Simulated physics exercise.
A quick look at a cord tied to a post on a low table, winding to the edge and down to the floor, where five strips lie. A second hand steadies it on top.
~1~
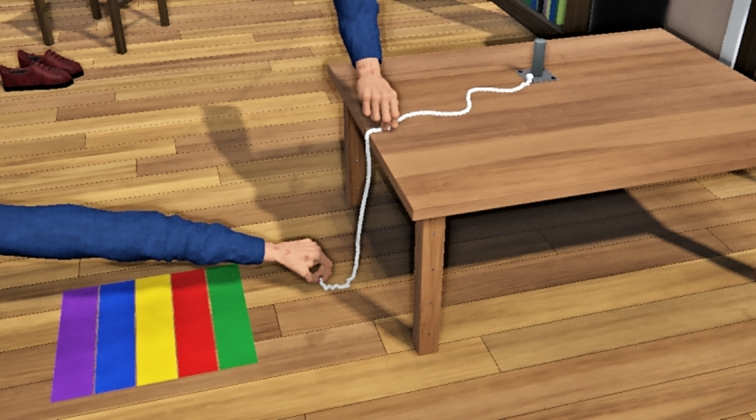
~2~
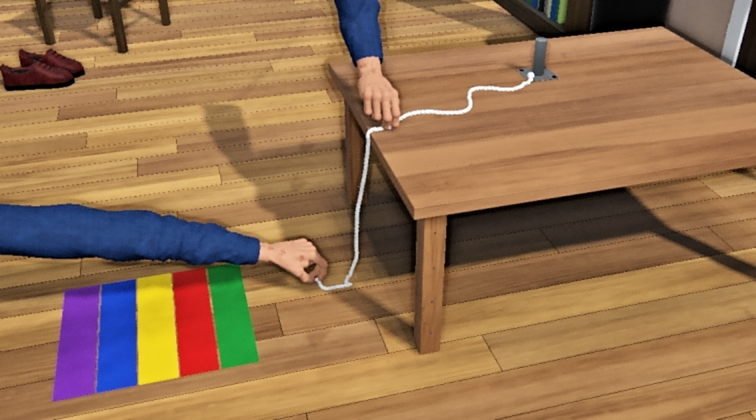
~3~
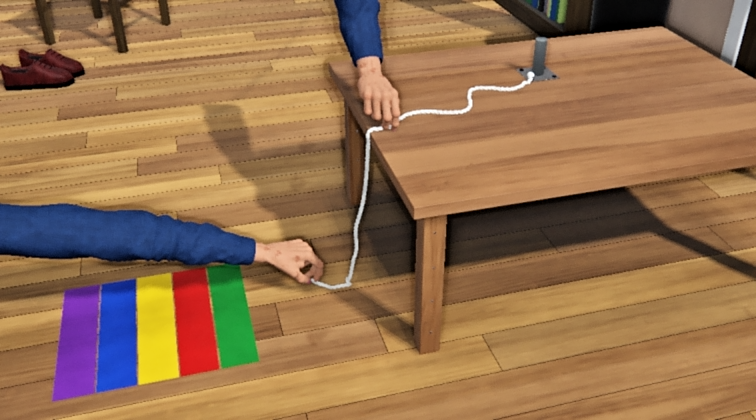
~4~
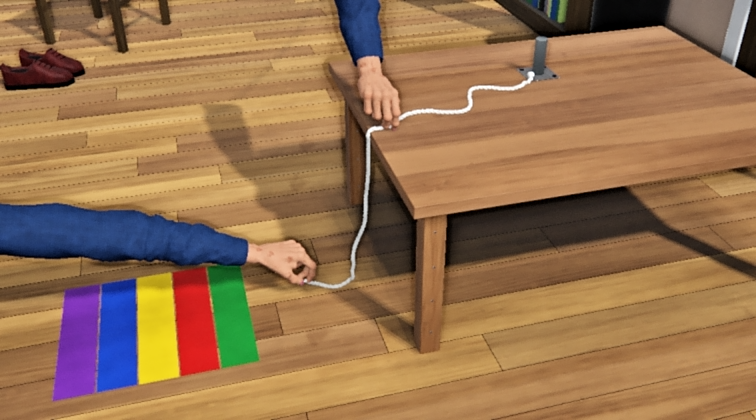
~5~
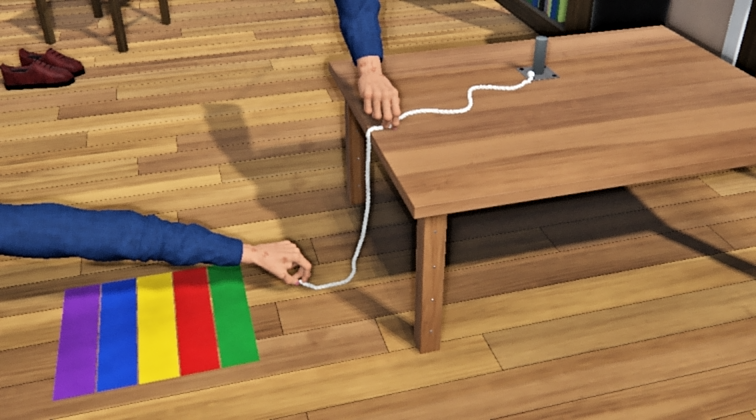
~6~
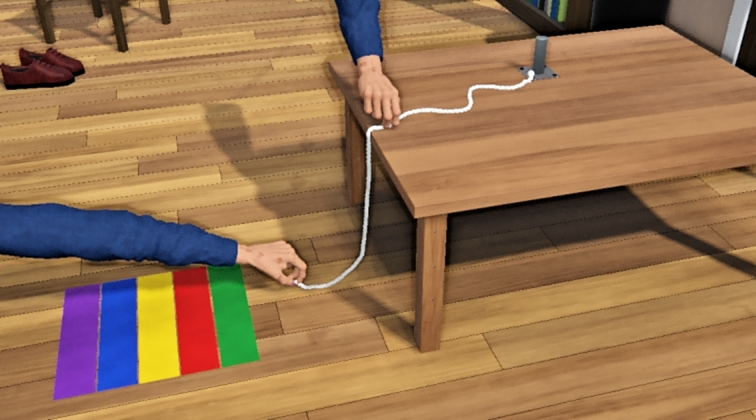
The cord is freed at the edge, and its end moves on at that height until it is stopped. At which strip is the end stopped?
The end stops over the yellow strip.
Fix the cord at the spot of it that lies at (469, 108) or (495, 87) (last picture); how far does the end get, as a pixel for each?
Try by try, around (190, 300) and (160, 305).
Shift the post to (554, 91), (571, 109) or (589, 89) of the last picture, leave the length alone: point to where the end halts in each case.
In that order: (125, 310), (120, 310) and (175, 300).
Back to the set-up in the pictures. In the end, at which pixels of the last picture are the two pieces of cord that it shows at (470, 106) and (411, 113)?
The first at (428, 104), the second at (372, 119).
A little later, end near (220, 294); over green.
Next, end near (172, 303); over yellow.
When it is tight, end near (144, 307); over yellow. It gets as far as the yellow strip.
